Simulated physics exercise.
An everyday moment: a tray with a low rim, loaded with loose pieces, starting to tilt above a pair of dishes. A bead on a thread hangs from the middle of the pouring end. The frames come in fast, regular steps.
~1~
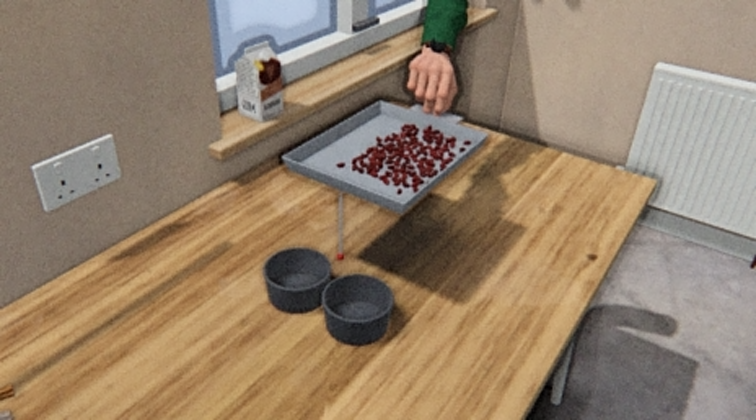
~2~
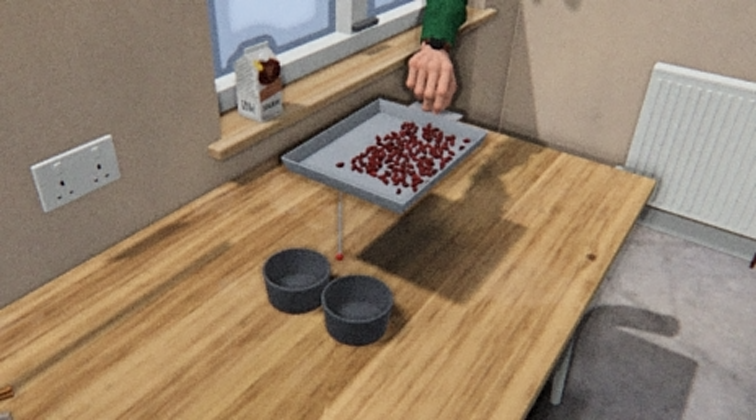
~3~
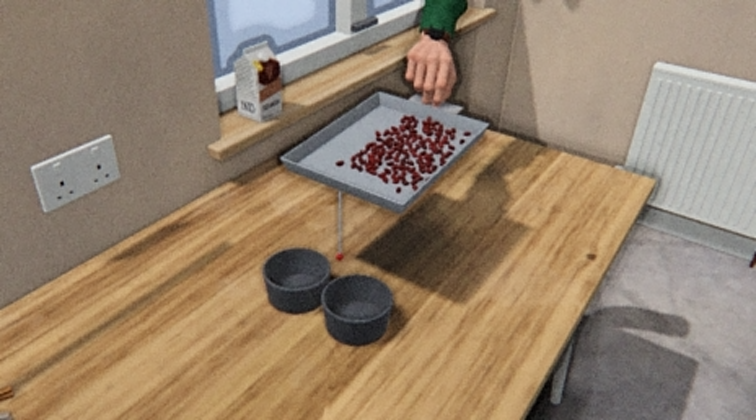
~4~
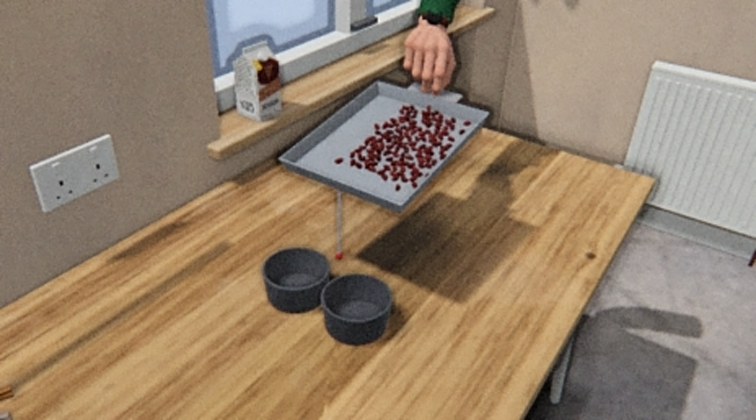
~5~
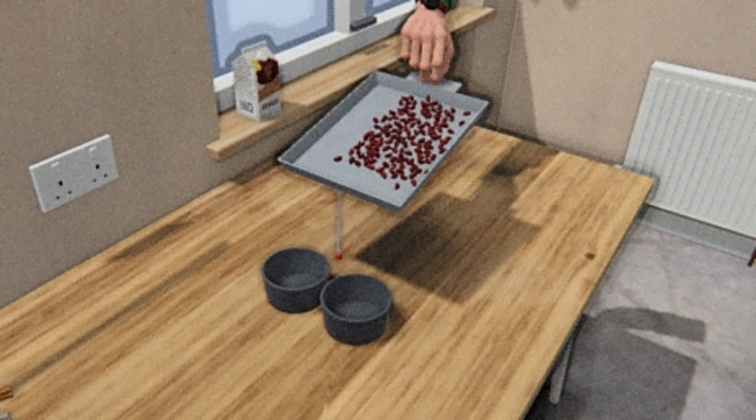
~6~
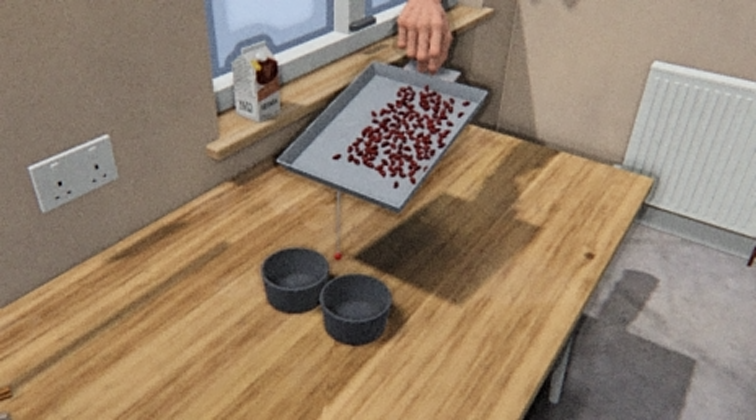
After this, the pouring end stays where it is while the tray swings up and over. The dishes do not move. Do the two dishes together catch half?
They take more than half between them.
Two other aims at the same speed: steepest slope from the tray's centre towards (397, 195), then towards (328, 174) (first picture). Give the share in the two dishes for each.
First some 30, then 50 per cent.
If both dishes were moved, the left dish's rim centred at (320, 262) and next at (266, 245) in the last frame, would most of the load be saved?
At the first place below a half, at the second not half.
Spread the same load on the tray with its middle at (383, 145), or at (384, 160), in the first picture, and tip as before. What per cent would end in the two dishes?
About 80 and 70 per cent.
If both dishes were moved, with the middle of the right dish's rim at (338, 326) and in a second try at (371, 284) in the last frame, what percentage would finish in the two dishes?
Near 30 % and 30 %.
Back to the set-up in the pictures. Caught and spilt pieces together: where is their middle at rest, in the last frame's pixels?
At about (337, 318).
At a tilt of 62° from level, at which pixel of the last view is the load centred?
Close to (353, 179).
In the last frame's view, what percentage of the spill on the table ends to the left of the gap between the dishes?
Close to 80 per cent.
Soon, tray tipped steeply; all on the tray.
A while on, tray tipped right over; most on the tray; a small part in the right dish; a stray few in the left dish; a small part outside both; a small part in the air.
Towards the end, tray tipped past a quarter turn; about half in the right dish; about a third in the left dish; about a quarter outside both.
Finally, tray tipped past a quarter turn; about half in the right dish; about a third in the left dish; about a quarter outside both.
